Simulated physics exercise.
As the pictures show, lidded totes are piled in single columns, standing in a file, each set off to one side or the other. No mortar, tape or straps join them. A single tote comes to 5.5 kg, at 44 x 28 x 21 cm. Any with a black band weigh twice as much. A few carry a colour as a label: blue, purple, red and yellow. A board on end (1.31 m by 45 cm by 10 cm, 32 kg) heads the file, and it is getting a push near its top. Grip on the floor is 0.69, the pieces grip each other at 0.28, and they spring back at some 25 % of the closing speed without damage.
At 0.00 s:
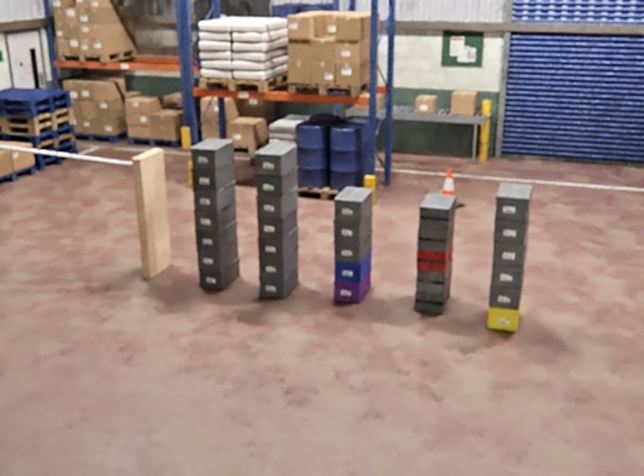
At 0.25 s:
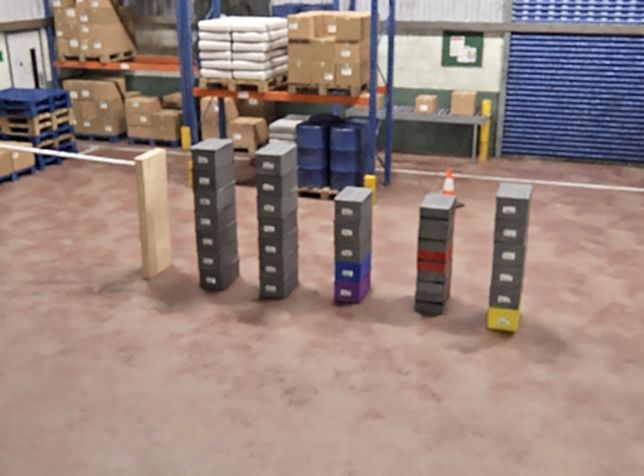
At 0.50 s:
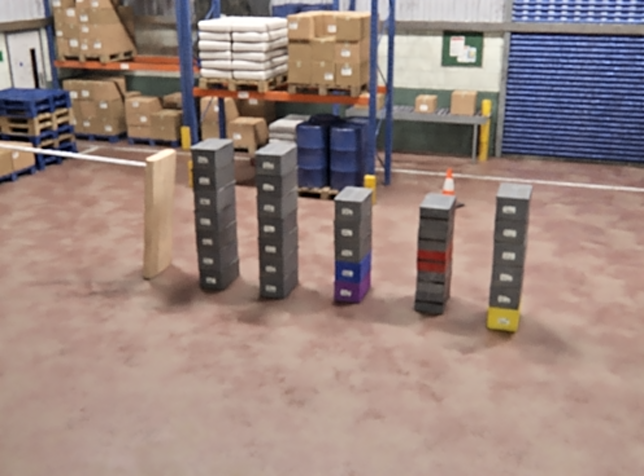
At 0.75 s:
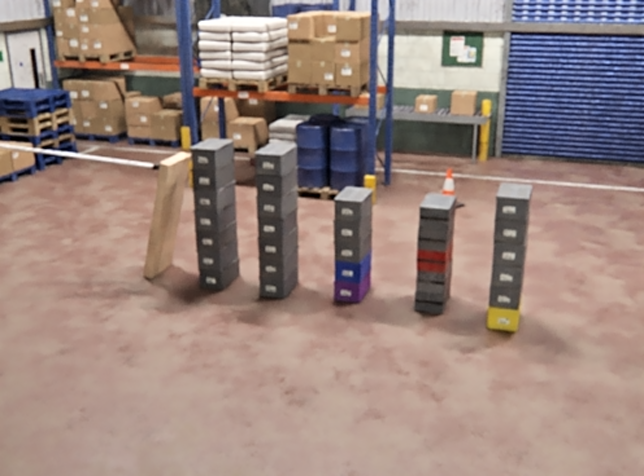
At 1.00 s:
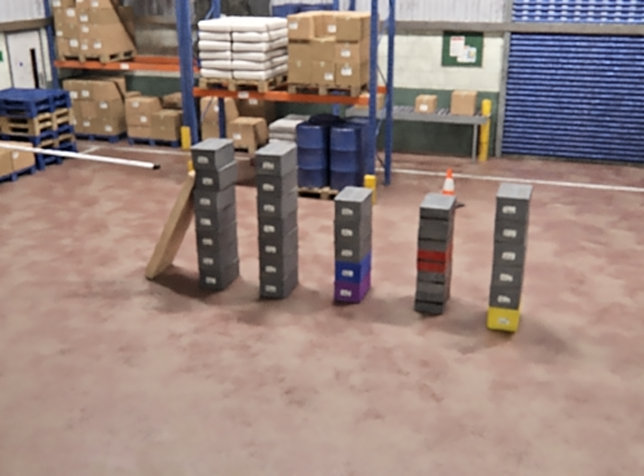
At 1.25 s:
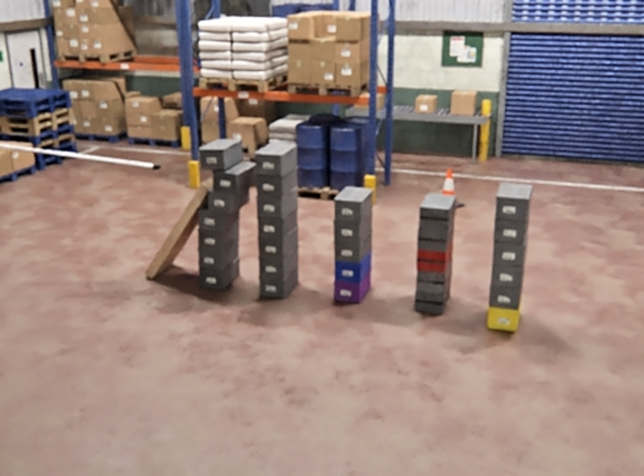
A pole pushes the upright board rightward until it leans and shoves the nearest column's upper totes.
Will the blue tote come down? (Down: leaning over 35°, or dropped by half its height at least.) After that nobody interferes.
The blue tote drops.
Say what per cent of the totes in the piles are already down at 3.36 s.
By then 70 per cent.
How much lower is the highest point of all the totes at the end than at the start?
About 65 cm.
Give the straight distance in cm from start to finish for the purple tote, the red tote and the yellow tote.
About: Purple 0, red 50, yellow 0.
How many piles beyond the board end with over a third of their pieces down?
5 in all.
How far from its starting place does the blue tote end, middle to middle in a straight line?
About 40 cm.
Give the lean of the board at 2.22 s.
About 65°.
After 2.22 s, board 67° from upright; 8 of the 30 totes down; blue tote unmoved.
After 3.36 s, board 70° from upright; 21 of the 30 totes down; blue tote on its side; red tote on its side.
In the end (5.4 s), board 70° from upright; 26 of the 30 totes down; blue tote on its side; red tote on its side; purple tote unmoved. From the last view, middles, blue tote near (389, 282), red tote near (462, 292).
